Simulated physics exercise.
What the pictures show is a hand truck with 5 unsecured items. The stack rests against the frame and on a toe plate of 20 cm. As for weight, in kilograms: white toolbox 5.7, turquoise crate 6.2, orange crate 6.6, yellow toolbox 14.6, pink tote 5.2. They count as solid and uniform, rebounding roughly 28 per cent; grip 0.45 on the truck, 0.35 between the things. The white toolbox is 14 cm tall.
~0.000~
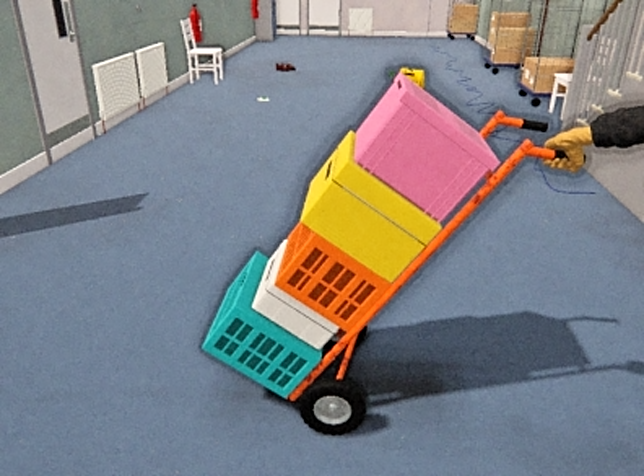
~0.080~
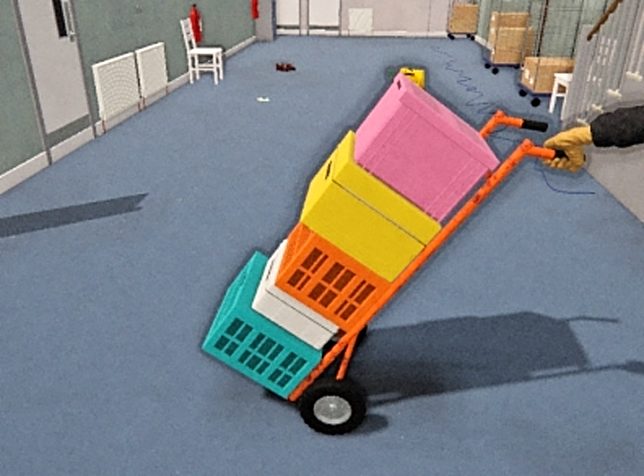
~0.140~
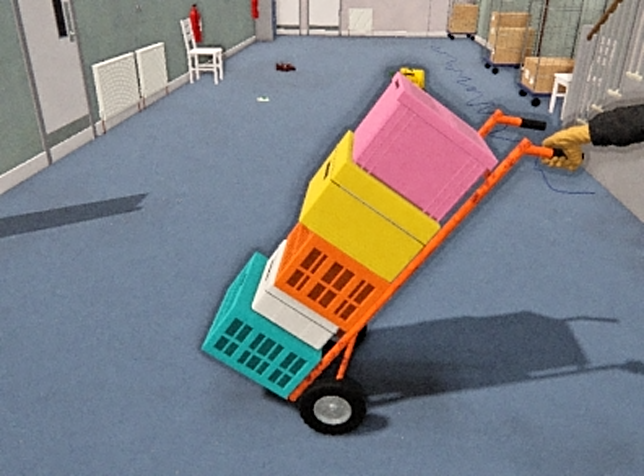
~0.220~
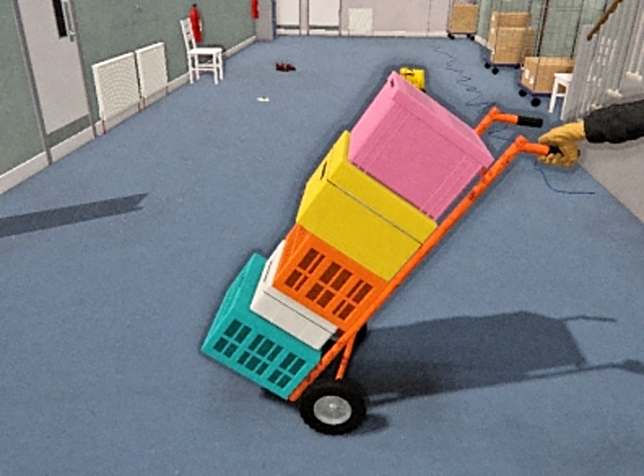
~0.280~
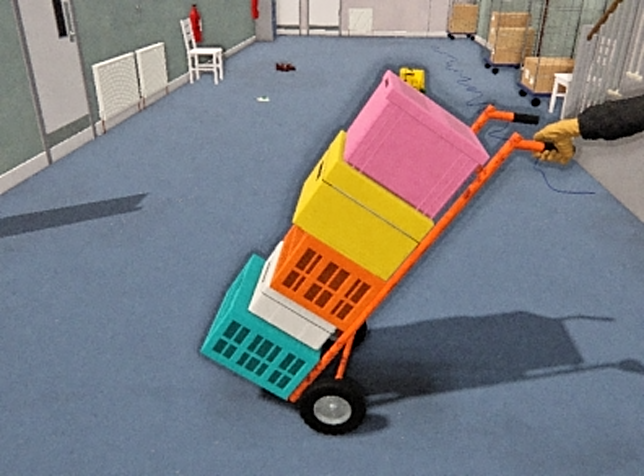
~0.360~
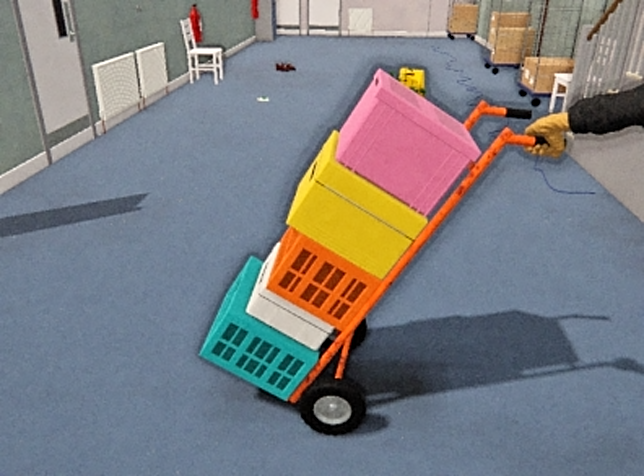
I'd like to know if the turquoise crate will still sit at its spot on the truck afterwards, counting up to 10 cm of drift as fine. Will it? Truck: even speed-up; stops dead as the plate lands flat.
It is going to remain roughly where it was.
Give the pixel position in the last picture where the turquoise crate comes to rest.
Near (258, 358).
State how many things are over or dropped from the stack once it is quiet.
Count: 4.
After 1.46 s, truck upright; turquoise crate 4° off its base near (256, 358); pink tote 20° off its base; yellow toolbox 20° off its base.
After 1.96 s, truck upright; orange crate, yellow toolbox and pink tote now dropped from the stack; turquoise crate 4° off its base near (256, 358); white toolbox 62° off its base.
After 2.36 s, truck upright; turquoise crate 4° off its base near (256, 358); white toolbox upside down.
In the end (3.6 s), dropped from the stack, white toolbox, orange crate, yellow toolbox and pink tote; turquoise crate under 10 cm from the start. At the end, from the last picture's camera, turquoise crate near (258, 358).
